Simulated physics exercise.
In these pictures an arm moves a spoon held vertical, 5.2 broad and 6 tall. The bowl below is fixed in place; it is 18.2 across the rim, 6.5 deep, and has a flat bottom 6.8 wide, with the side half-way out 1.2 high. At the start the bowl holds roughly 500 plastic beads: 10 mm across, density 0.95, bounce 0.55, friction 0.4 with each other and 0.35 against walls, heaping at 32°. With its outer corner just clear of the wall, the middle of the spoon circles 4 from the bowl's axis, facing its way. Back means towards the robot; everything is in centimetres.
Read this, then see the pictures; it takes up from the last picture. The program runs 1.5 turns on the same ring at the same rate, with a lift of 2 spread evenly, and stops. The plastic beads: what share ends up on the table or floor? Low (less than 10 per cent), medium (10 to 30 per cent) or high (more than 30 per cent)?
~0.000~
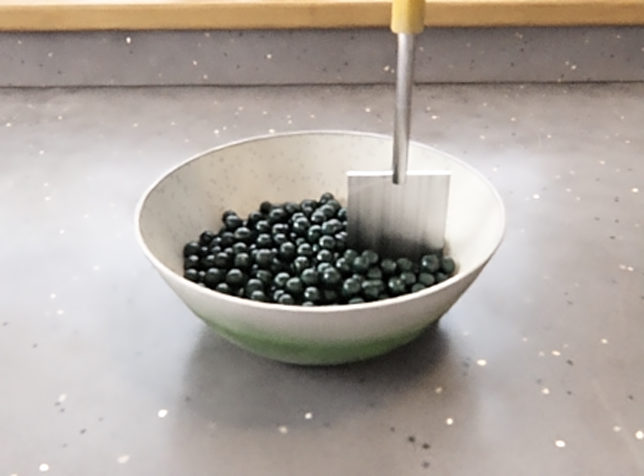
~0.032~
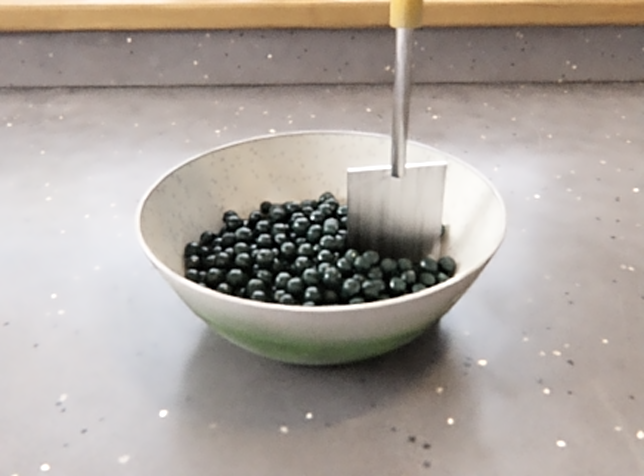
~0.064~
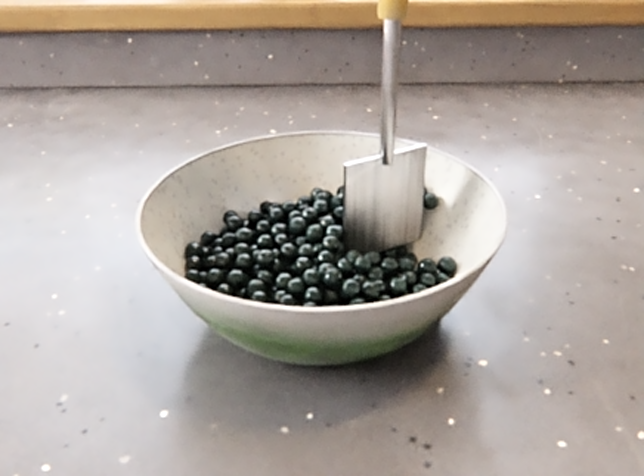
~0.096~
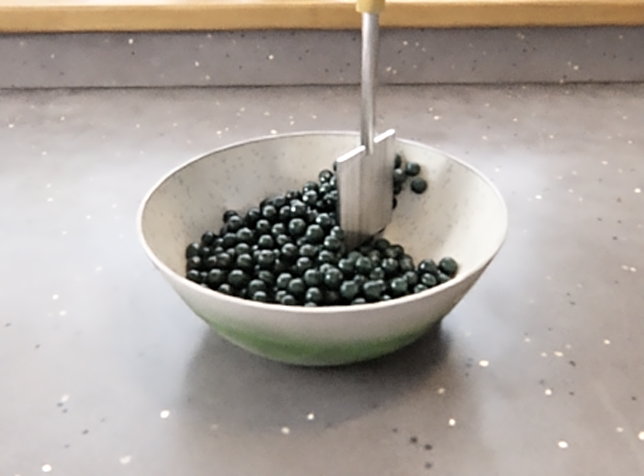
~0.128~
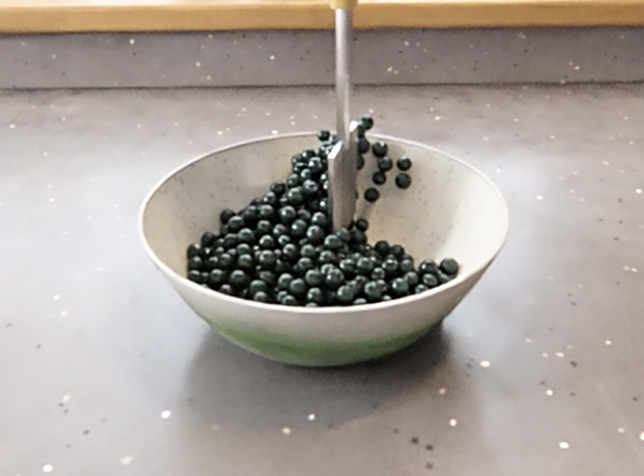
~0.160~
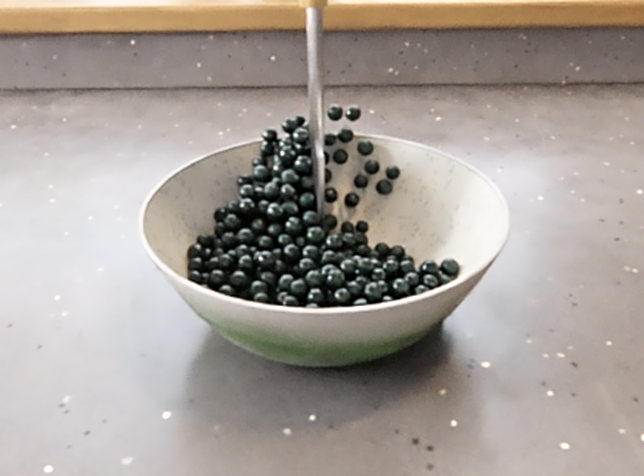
The share is medium, between 10 and 30 per cent.
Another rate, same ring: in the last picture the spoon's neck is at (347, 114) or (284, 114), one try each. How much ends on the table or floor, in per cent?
Near 5 in a hundred for the first and near 25 in a hundred for the second.
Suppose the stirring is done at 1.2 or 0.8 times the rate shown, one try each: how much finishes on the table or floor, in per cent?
About 20 and 5 per cent.
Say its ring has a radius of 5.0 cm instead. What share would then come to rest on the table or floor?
Close to 0 in a hundred then.
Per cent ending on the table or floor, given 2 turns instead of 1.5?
Then some 15 per cent.
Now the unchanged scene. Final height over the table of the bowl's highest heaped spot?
Measured height: Some 5.5 cm.
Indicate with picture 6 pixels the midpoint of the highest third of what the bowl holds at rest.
The centre sits around (331, 247) in the last picture.
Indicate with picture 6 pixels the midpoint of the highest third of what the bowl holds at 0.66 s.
(333, 217).
By 0.41 s, 268° round, highest piece 9 above the table; 455 in the bowl, 27 on the table or floor, 20 in flight or on the tool.
By 0.66 s, 80° round, highest piece 8 above the table; 434 in the bowl, 66 on the table or floor, 2 in flight or on the tool.
By 0.99 s, 180° round, highest piece 5 above the table; 433 in the bowl, 69 on the table or floor.
By 1.69 s, 180° round, highest piece 5 above the table; 433 in the bowl, 69 on the table or floor.
Final count, 433 in the bowl, 69 on the table or floor. That is 14 % on the table or floor.
